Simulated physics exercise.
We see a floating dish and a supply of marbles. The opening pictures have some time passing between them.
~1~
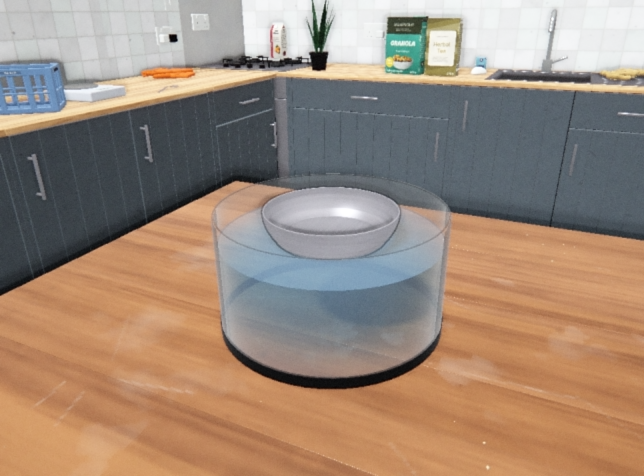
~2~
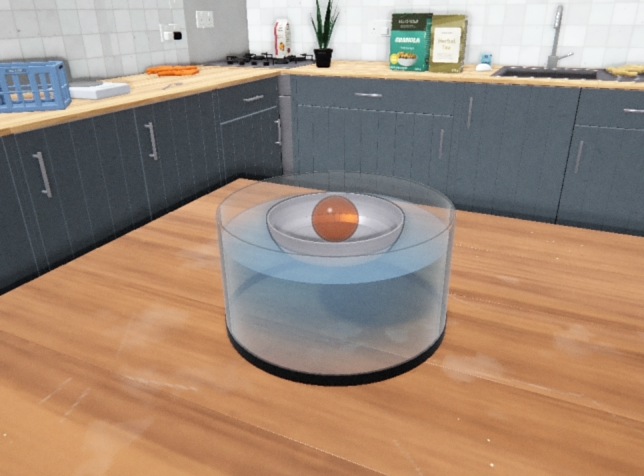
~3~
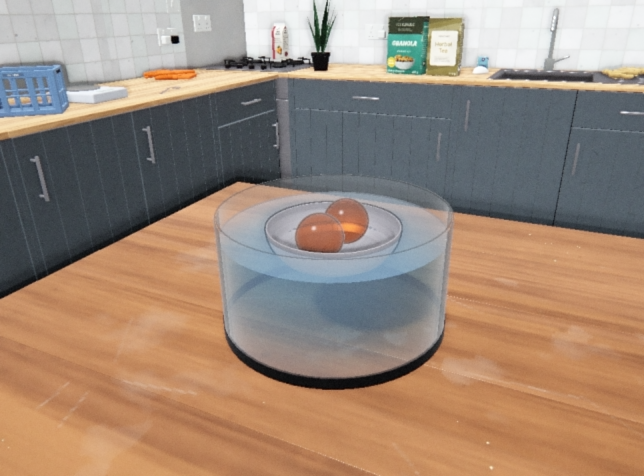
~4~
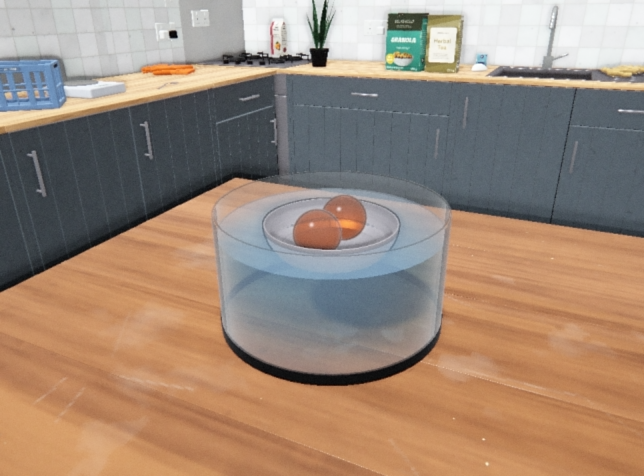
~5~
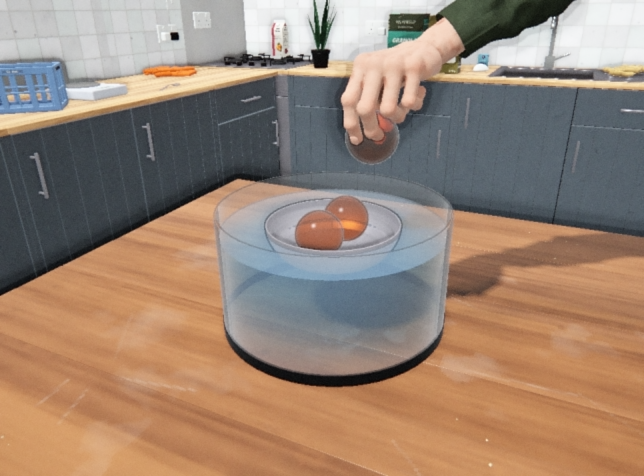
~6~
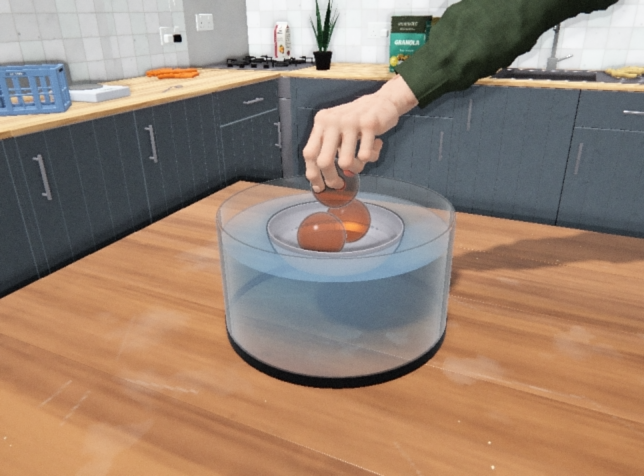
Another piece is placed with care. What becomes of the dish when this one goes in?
The dish fills and goes down.
Soon after, the glass marble is in and the dish dips.
Later, water pours in over its edge.
In the end, the dish lies on the bottom with its load.
